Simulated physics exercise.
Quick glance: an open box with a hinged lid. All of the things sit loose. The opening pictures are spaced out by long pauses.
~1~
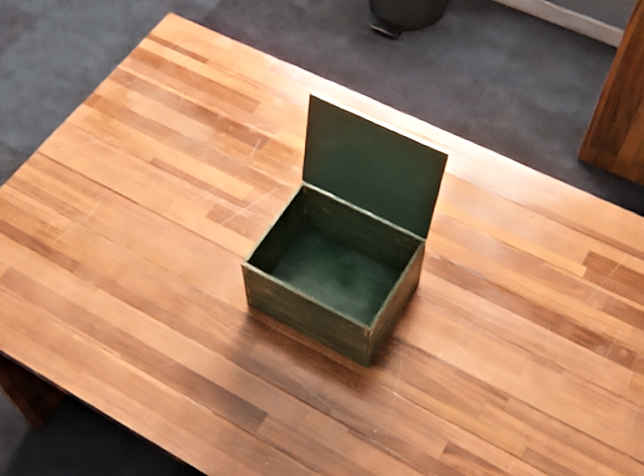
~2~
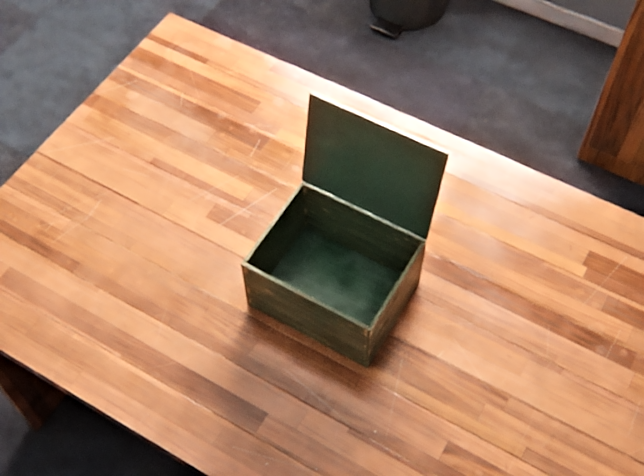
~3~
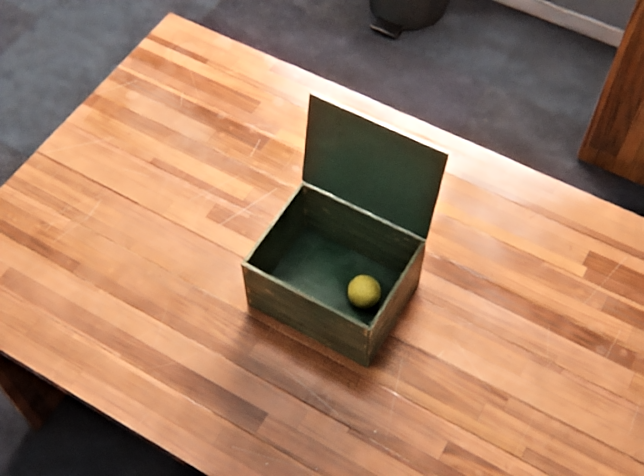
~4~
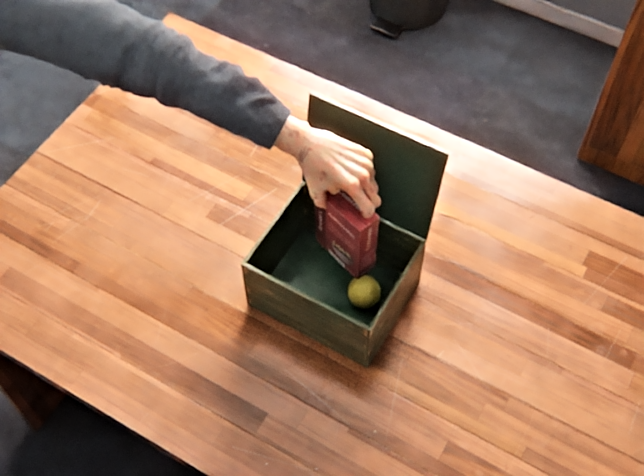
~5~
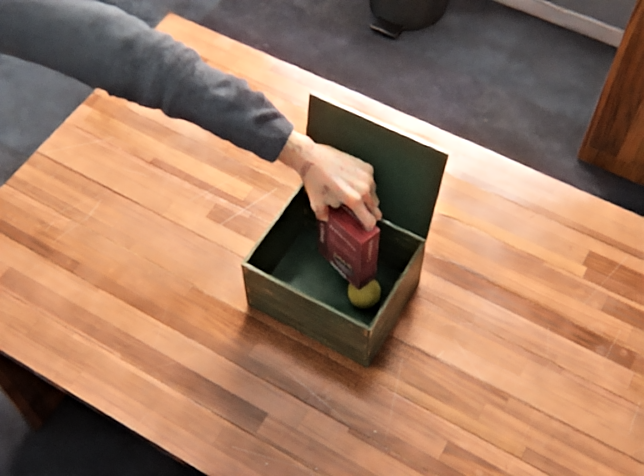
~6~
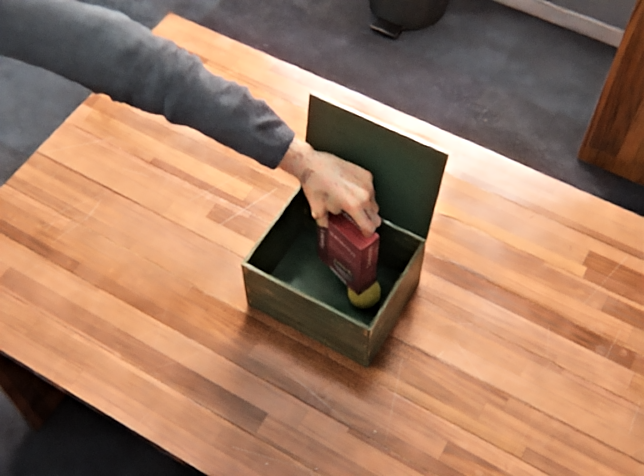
A hand lowers a red packet into an open green box holding a yellow lemon.
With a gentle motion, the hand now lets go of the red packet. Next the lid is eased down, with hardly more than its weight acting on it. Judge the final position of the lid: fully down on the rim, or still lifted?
Final position: Fully down on the rim.
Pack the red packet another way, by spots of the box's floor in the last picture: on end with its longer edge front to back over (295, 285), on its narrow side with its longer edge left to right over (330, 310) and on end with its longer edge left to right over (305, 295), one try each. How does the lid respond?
On the first attempt the lid can't come down, on the second it drops into place, and on the third it can't come down.
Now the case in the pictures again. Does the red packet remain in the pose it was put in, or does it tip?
In the end, the red packet winds up askew.
Then, 0.90 s after the last picture, lid starting down; red packet on its side near (334, 259); yellow lemon rolled about its own width.
Then, 1.80 s after the last picture, lid 46° above the rim; red packet on its side near (334, 260); yellow lemon rolled about its own width.
At rest, lid shut; tipped over in the box, red packet; moved from the start, yellow lemon. Seen from the same camera at the end, red packet near (334, 265).
